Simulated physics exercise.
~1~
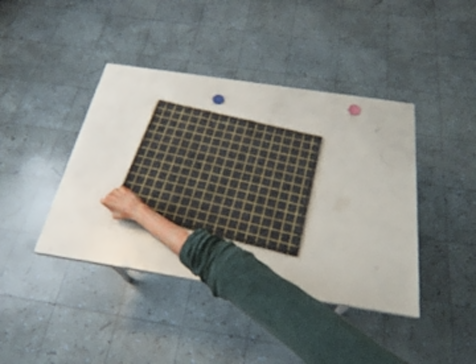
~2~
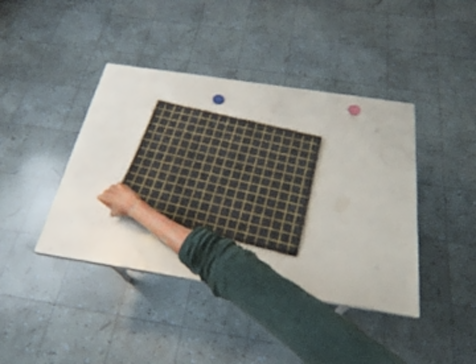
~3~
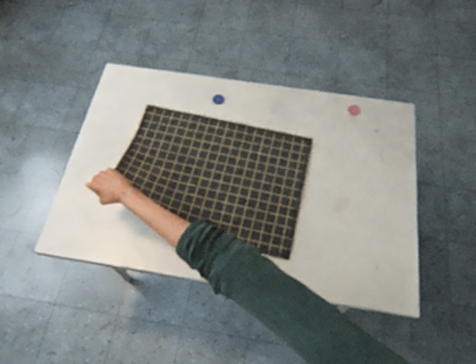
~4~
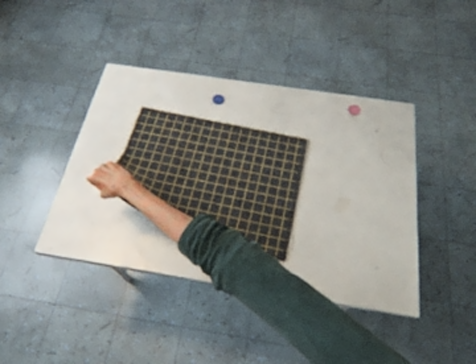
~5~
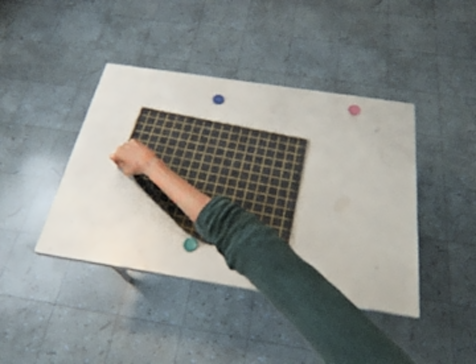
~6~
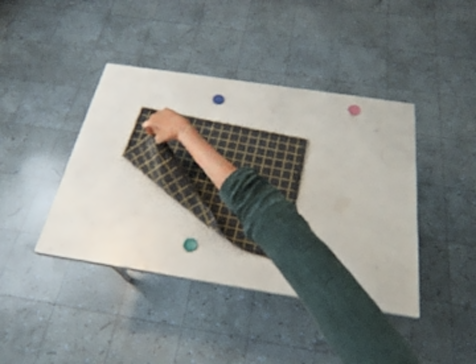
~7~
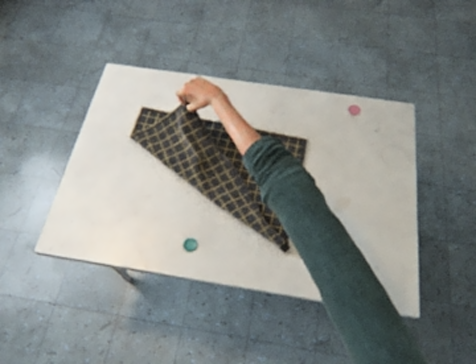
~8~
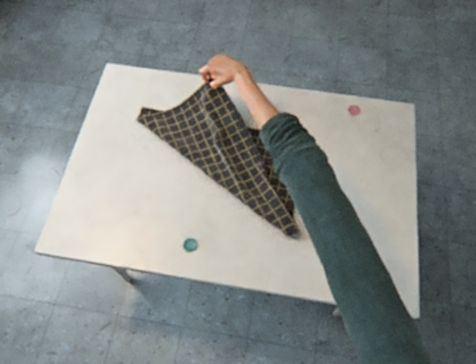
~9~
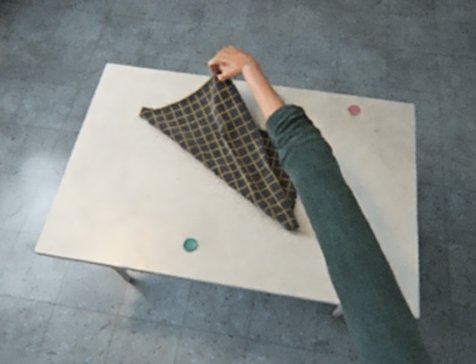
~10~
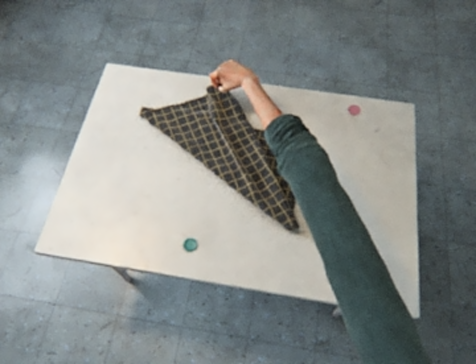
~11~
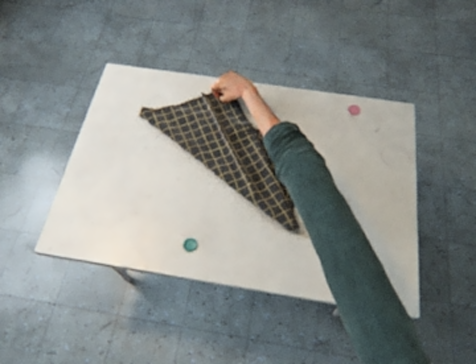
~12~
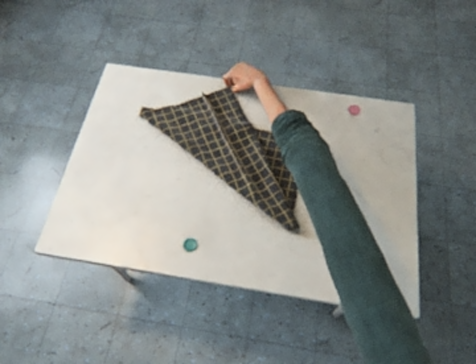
On a pale table, a hand folds a checked cloth diagonally away, revealing a teal disc, covering blue, leaving pink exposed.
